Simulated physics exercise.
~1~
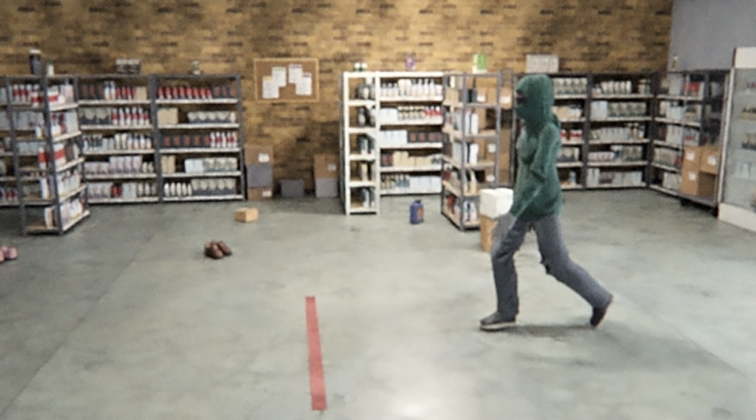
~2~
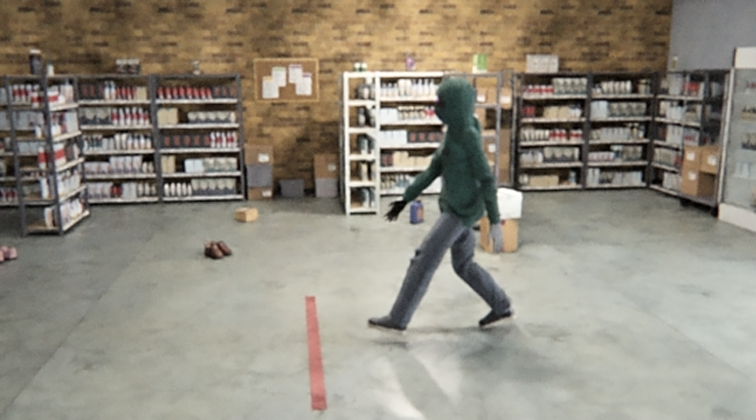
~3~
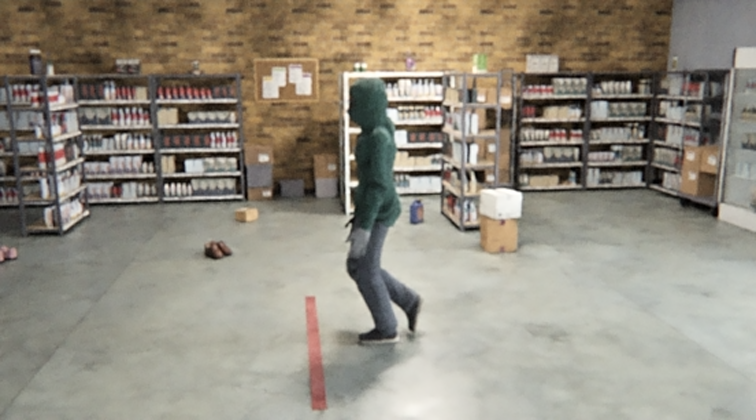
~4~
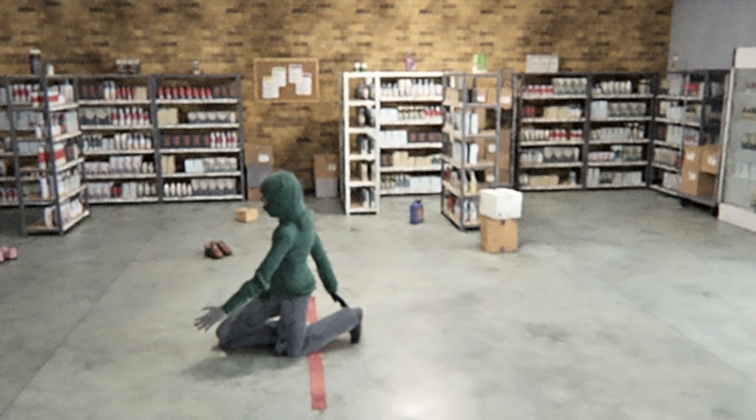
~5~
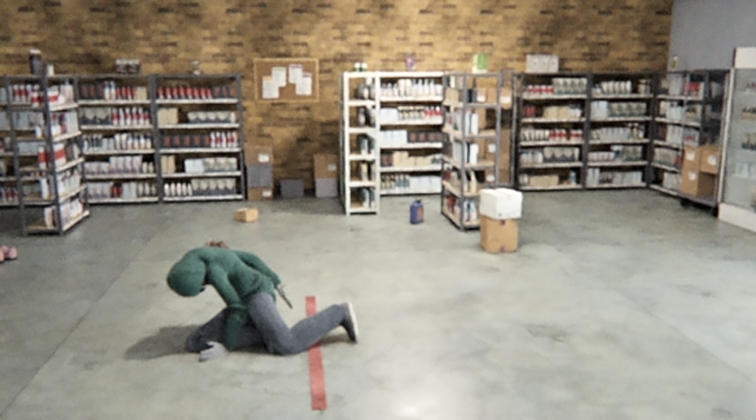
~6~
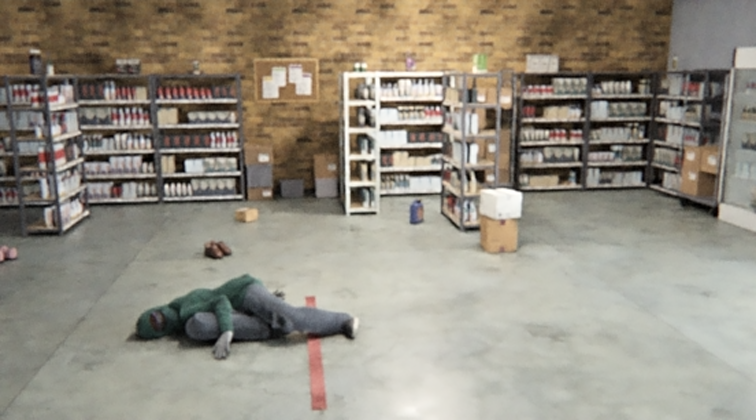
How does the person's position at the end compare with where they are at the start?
At the start the person is upright and walking, well to the right of the red strip. By the end they are lying on the floor farther left, with their hips, chest and head beyond the strip.
